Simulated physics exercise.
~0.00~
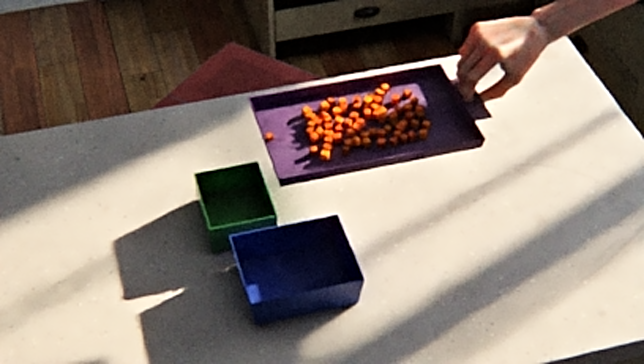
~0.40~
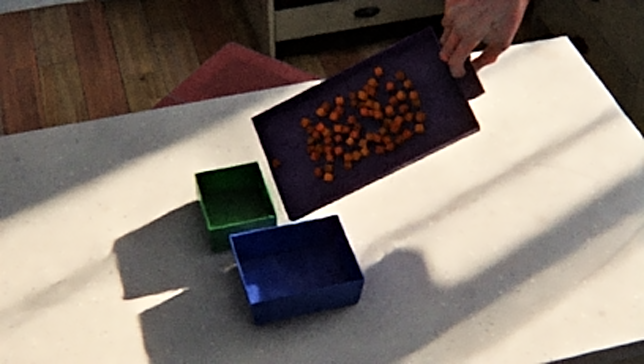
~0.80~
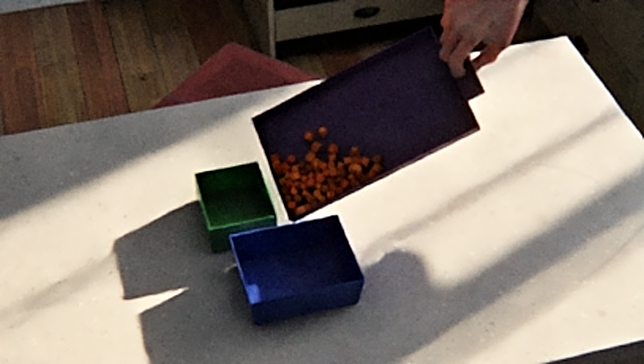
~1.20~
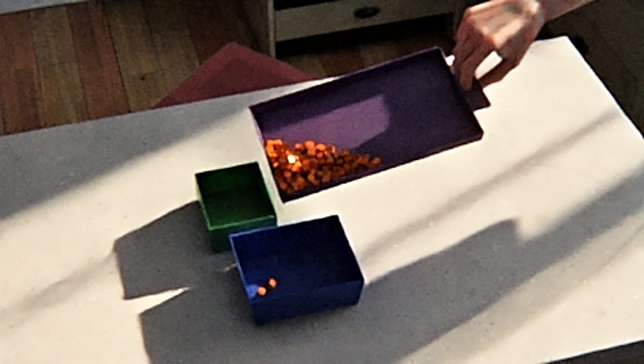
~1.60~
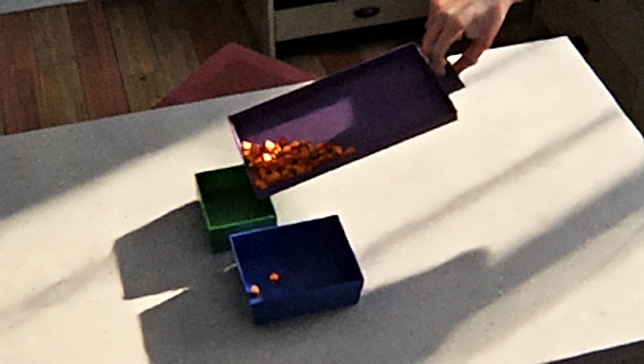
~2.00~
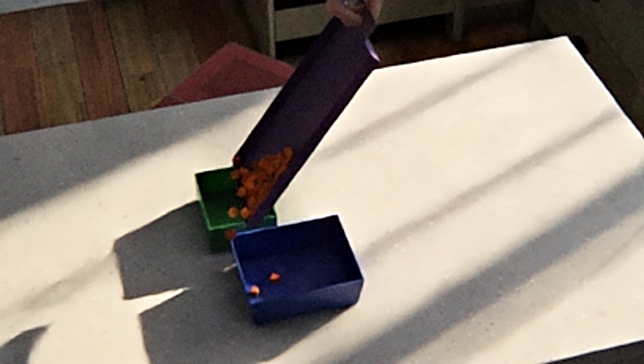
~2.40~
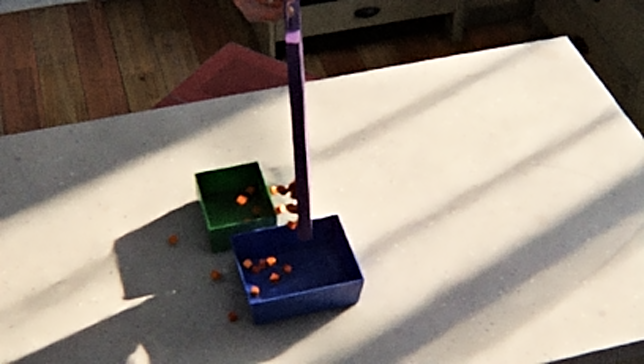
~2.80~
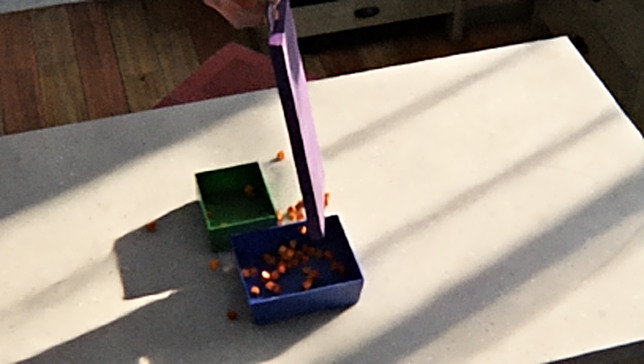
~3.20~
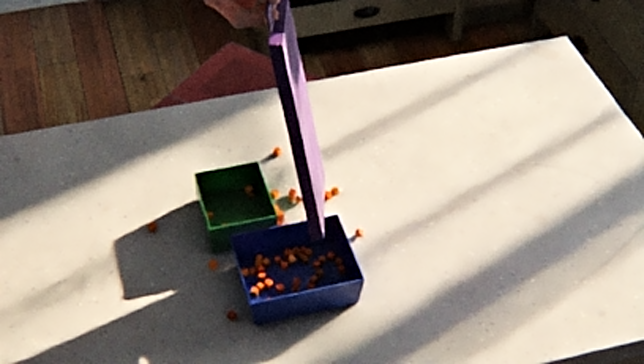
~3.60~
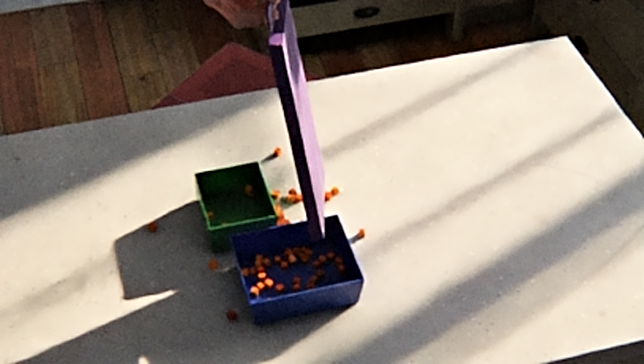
A hand tips carrot cubes from a purple tray into two tins, spilling many outside.
